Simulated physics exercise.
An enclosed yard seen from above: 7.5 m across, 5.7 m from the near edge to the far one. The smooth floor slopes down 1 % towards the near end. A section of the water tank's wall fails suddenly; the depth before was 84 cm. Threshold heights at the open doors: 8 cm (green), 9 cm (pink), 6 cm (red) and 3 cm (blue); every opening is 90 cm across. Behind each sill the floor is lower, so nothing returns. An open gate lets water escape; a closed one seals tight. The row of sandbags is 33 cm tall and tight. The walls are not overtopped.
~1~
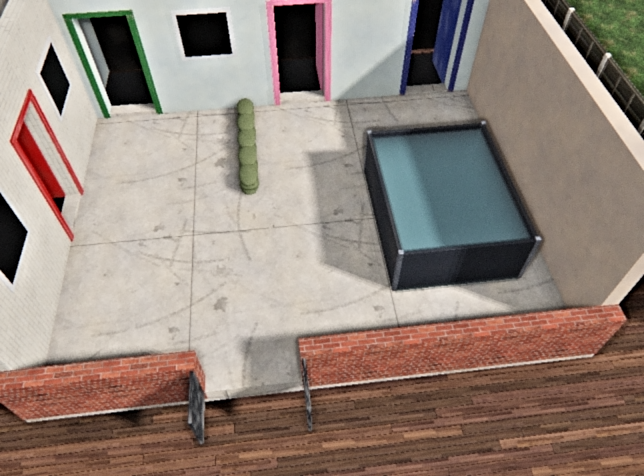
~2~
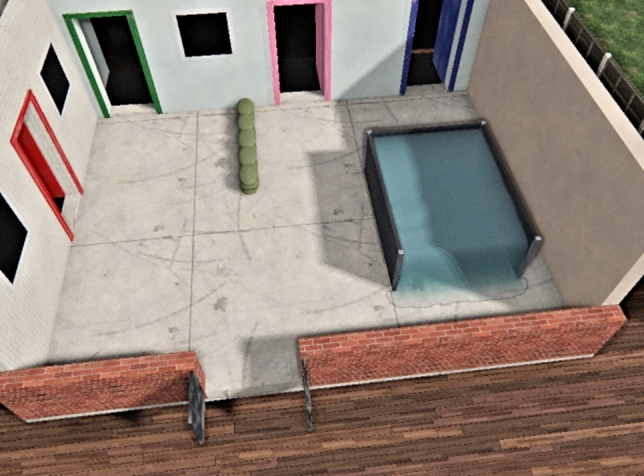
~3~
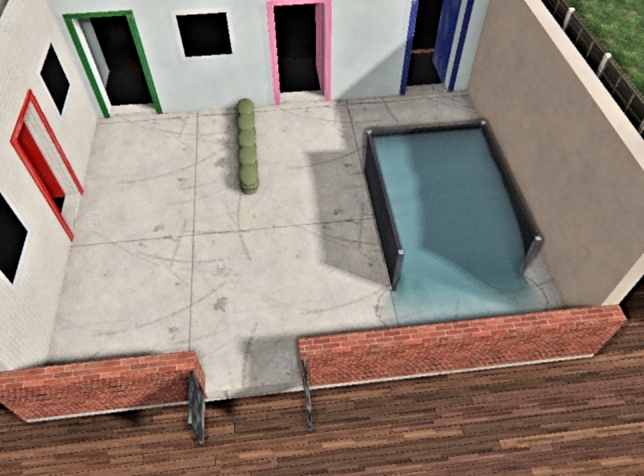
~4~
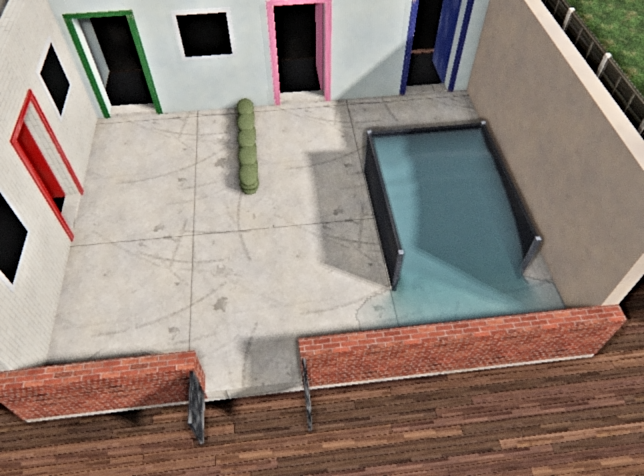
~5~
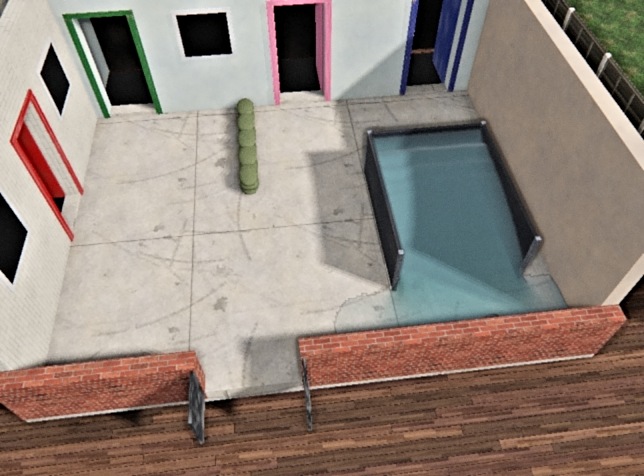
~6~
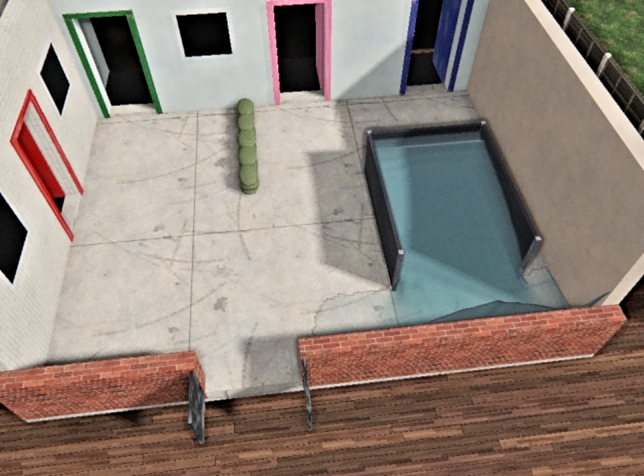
An enclosed yard with a pale, smooth floor is seen from above by a still camera. Green, pink and blue doorways line the back, a red one stands at left, a row of round green bushes sits mid-floor, and a dark-walled water tank stands at right behind a low brick wall. The tank's near side gives way, and blue-green water pours out, spreading to the bricks and then sideways along them.
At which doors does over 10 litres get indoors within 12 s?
Within that time: At the green door it goes over the limit; at the pink door it keeps below the limit; at the red door it goes over the limit; at the blue door it exceeds the limit.
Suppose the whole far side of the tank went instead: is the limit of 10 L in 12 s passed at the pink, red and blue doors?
Then: Pink above, red below, blue past it.
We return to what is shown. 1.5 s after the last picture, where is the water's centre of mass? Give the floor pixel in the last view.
Around (428, 269).
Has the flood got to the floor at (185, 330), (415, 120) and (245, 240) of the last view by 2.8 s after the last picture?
In that order: Flooded, wet, wet.
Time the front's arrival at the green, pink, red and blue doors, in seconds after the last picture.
Green 3.4 s, pink 3.2 s, red 2.2 s, blue 1.8 s.
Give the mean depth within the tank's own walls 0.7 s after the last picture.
Some 45 cm.
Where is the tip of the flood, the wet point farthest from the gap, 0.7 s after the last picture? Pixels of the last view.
Near (177, 378).
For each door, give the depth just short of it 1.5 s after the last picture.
Depths in cm: Green 0, pink 0, red 0, blue 0.
Then, 0.7 s after the last picture water covers 20 % of the floor and is deepest (76 cm) near (571, 333); green door not reached, pink door not reached, red door not reached, blue door not reached.
Then, 1.5 s after the last picture water covers 40 % of the floor and is deepest (58 cm) near (571, 333); green door not reached, pink door not reached, red door not reached, blue door not reached.
Then, 2.8 s after the last picture water covers 60 % of the floor and is deepest (38 cm) near (465, 97); green door not reached, pink door not reached, red door 15 cm at the sill, 12 L in, blue door 20 cm at the sill, 129 L in.
Then, 6.3 s after the last picture water covers 90 % of the floor and is deepest (23 cm) near (510, 340); green door 15 cm at the sill, 79 L in, pink door 2 cm at the sill, 0 L in, red door 8 cm at the sill, 64 L in, blue door 8 cm at the sill, 310 L in.
Then, 11.3 s after the last picture water covers 95 % of the floor and is deepest (14 cm) near (64, 280); green door 9 cm at the sill, 109 L in, pink door 5 cm at the sill, 0 L in, red door 11 cm at the sill, 98 L in, blue door 5 cm at the sill, 376 L in.
